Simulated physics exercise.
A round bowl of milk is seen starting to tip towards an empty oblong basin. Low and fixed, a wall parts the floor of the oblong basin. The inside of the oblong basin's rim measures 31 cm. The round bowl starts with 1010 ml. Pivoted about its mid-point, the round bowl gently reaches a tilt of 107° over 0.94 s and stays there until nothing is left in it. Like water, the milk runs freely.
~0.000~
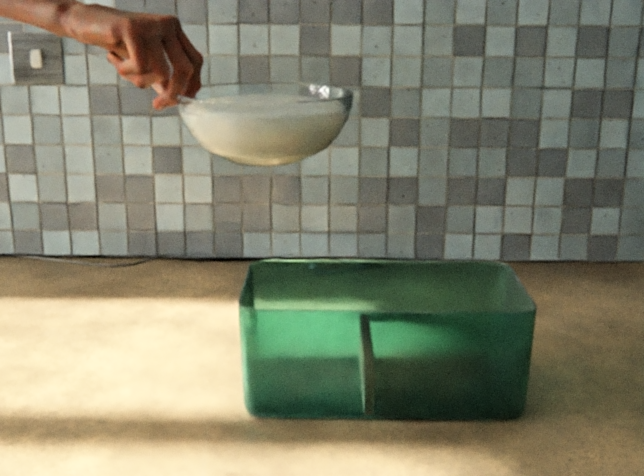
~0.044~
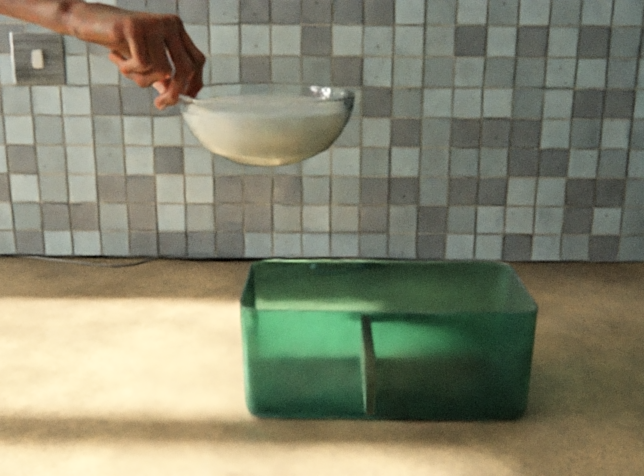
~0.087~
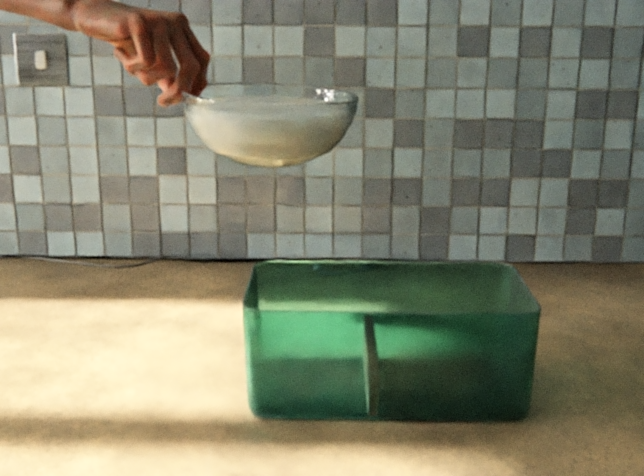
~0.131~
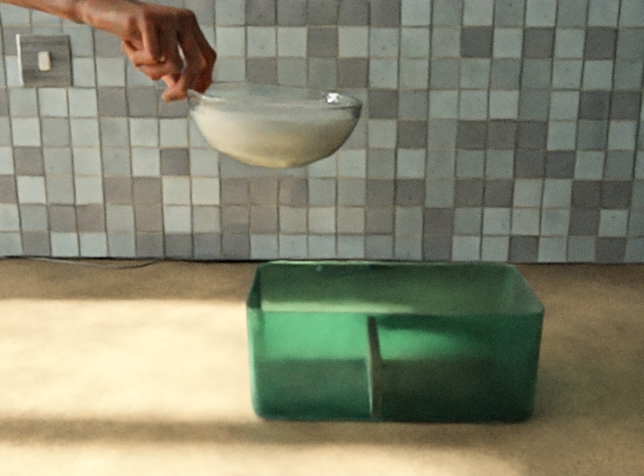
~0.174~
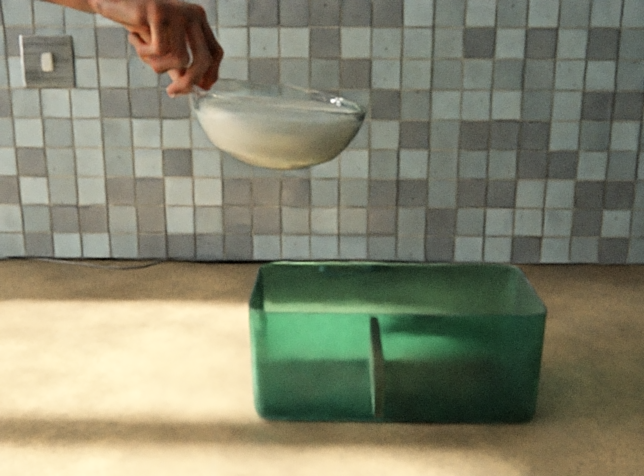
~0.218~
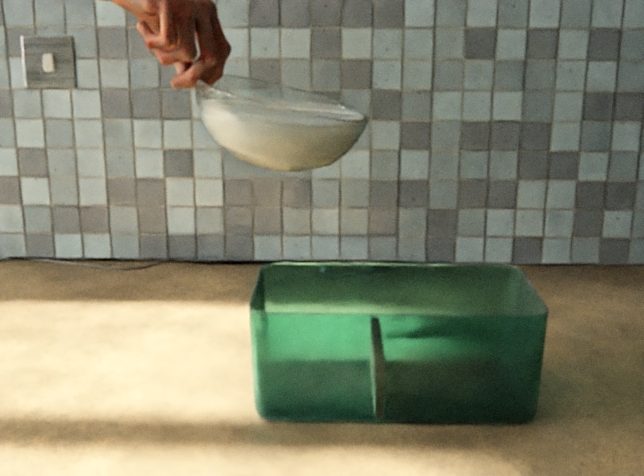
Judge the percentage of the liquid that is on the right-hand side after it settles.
My estimate is 80 %.
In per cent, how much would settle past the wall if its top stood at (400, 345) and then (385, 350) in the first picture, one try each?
I'd put it at about 55 per cent for the first and about 65 per cent for the second.
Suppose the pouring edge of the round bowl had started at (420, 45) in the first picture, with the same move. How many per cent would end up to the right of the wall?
In that case roughly 75 per cent.
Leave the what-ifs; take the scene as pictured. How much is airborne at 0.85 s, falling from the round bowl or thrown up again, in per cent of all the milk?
Airborne fraction: Approx. 4 %.
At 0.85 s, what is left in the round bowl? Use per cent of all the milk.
About 0 per cent.
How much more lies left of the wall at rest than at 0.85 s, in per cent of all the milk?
Near 3 percent, more or less.
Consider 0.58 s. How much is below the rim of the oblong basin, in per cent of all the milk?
I'd put it near 22 percent.
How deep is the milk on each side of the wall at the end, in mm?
The left ends up at roughly 8 mm, with the right at roughly 30 mm.
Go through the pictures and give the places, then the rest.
Tilt 0°; pouring edge (352, 95); surface from (184, 104) to (348, 105); the oblong basin's rim runs from (245, 284) to (522, 287); the wall's top is at (367, 344), in the first picture.
Tilt 1°; pouring edge (354, 96); surface from (186, 104) to (349, 106), in the second picture.
Tilt 2°; pouring edge (357, 99); surface from (189, 103) to (353, 108), in the third picture.
Tilt 5°; pouring edge (362, 105); surface from (195, 103) to (357, 112), in the fourth picture.
Tilt 9°; pouring edge (365, 111); surface from (199, 102) to (361, 114), in the fifth picture.
Tilt 14°; pouring edge (367, 119); surface from (203, 103) to (365, 116), in the sixth picture.
After 0.58 s the tilt is 74° and 26 per cent is still to pour, 0 is left of the wall and 22 right of it.
After 0.85 s the tilt is 105° and 0 per cent is still to pour, 15 is left of the wall and 80 right of it.
After 1.13 s the tilt is 107° and 0 per cent is still to pour, 18 is left of the wall and 81 right of it.
After 1.44 s the tilt is 107° and 0 per cent is still to pour, 18 is left of the wall and 81 right of it.
In the end 18 per cent lies left of the wall, 80 right of it and 1 outside.
